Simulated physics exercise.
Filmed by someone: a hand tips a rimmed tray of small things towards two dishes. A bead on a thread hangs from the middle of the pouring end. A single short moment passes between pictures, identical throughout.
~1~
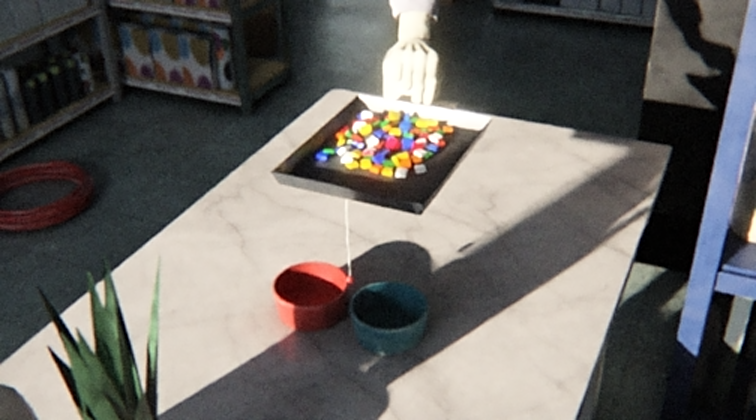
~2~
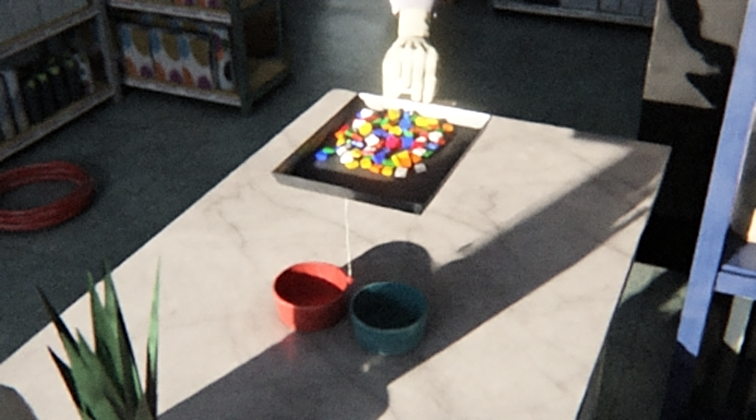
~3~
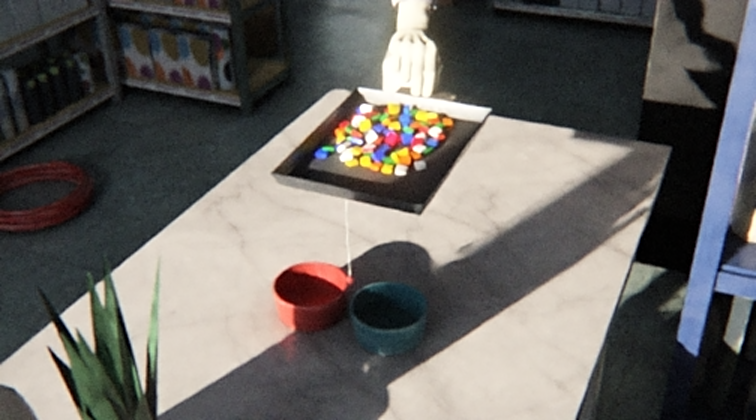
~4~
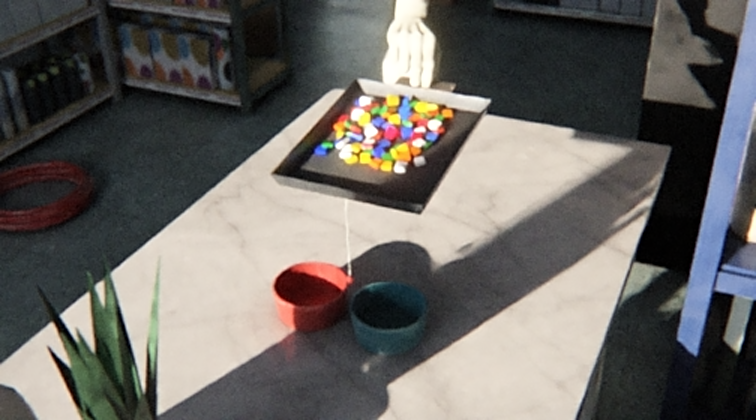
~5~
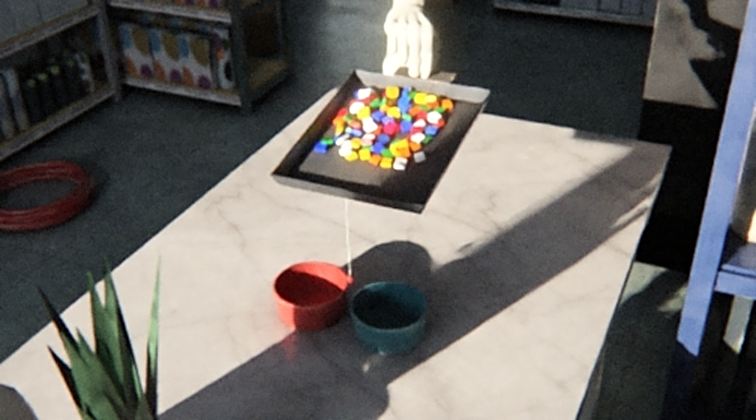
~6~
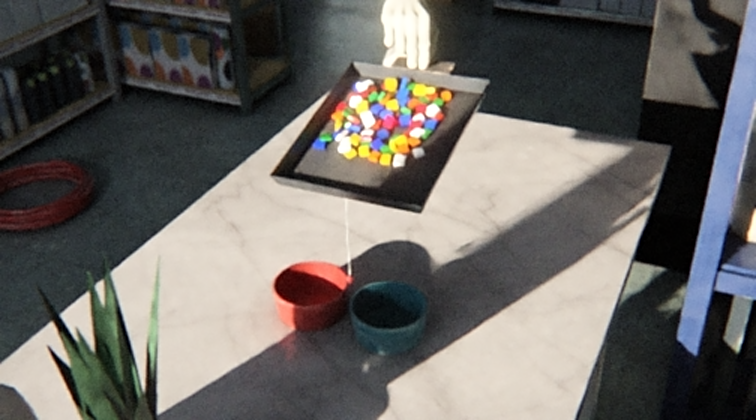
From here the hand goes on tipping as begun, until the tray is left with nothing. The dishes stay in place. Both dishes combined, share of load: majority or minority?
Compared with the spill, the catch will be smaller.
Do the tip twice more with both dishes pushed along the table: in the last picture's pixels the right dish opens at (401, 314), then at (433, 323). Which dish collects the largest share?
The left of the pair the first time, the left of the pair the second.
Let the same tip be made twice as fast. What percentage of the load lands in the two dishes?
I'd put it at some 20 per cent.
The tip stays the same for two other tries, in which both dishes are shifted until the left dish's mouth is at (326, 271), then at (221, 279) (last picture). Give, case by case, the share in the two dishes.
Trial 1 around 0 percent, trial 2 around 50 percent.
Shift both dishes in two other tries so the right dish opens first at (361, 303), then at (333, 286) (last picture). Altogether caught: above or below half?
At the first place most of it, at the second the smaller part.
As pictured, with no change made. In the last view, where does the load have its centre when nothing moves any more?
(294, 335).
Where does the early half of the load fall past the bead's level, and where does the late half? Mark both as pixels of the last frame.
Close to (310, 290), then close to (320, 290).
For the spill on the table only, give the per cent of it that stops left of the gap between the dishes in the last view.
Close to 80 %.
Soon, tray tipped steeply; nearly all on the tray; a small part in the air.
A while on, tray tipped right over; most on the tray; a stray few in the right dish; a stray few in the left dish; a small part outside both; a small part in the air.
Towards the end, tray tipped past a quarter turn; a small part in the right dish; about a quarter in the left dish; about two thirds outside both.
Finally, tray tipped past a quarter turn; a small part in the right dish; about a quarter in the left dish; about two thirds outside both.
